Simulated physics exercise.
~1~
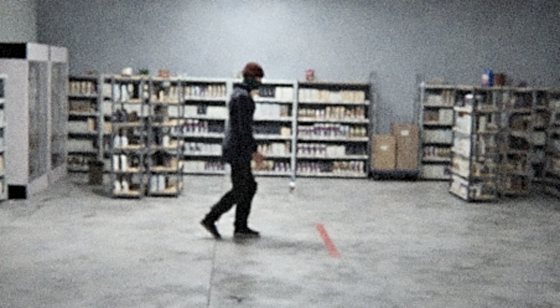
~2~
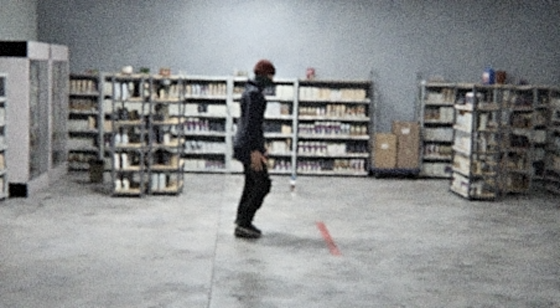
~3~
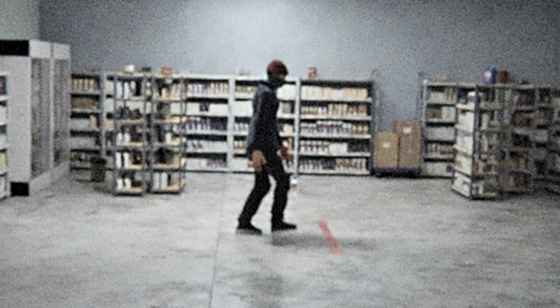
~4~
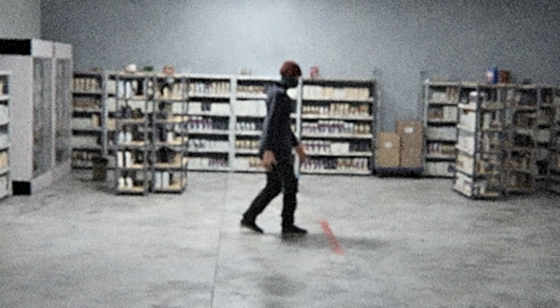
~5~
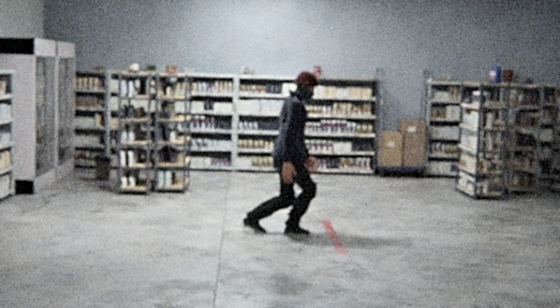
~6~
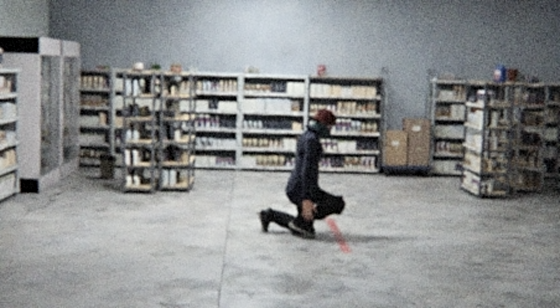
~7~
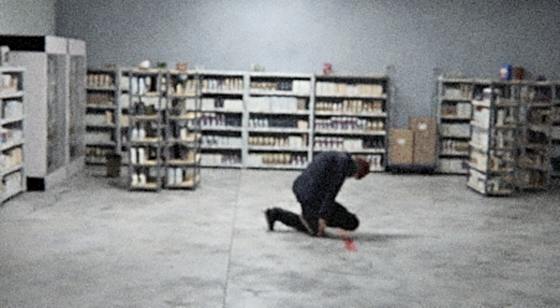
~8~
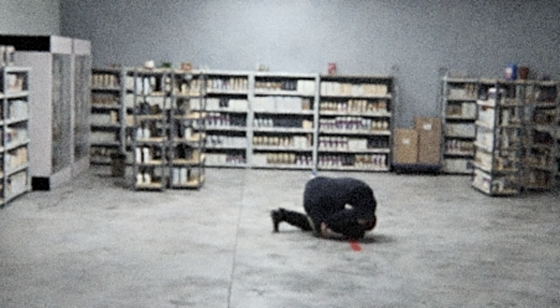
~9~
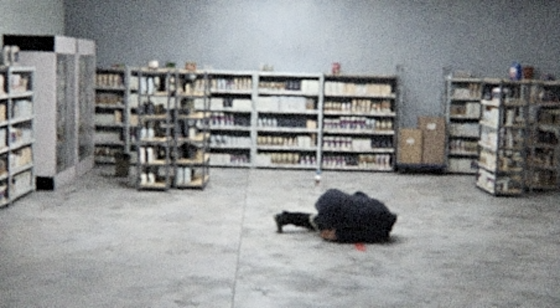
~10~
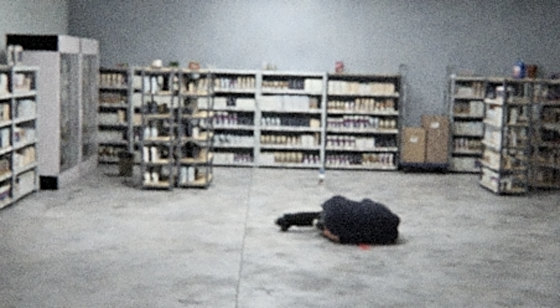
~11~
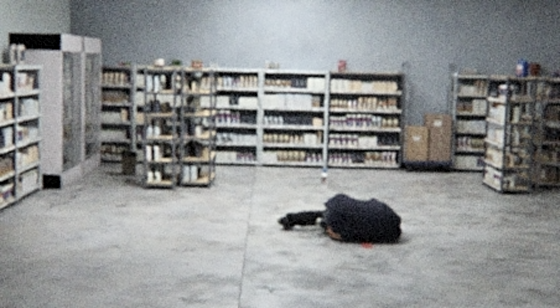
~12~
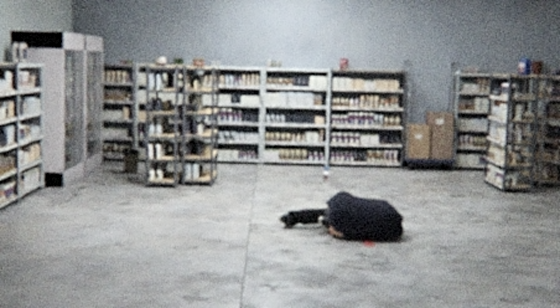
A person in dark clothes with a reddish cap and a face covering walks from left to right across a grey concrete floor, seen side-on from across a storeroom. Shelves packed with small goods line the grey back wall, with brown boxes right of centre and a pale cabinet at left. Nearing a short strip of red tape, the person sinks onto one knee as the view pans slightly left. They bend forward, head down, and fold onto the floor. They end slumped and still, head and chest past the tape, hips short of it, legs trailing left.
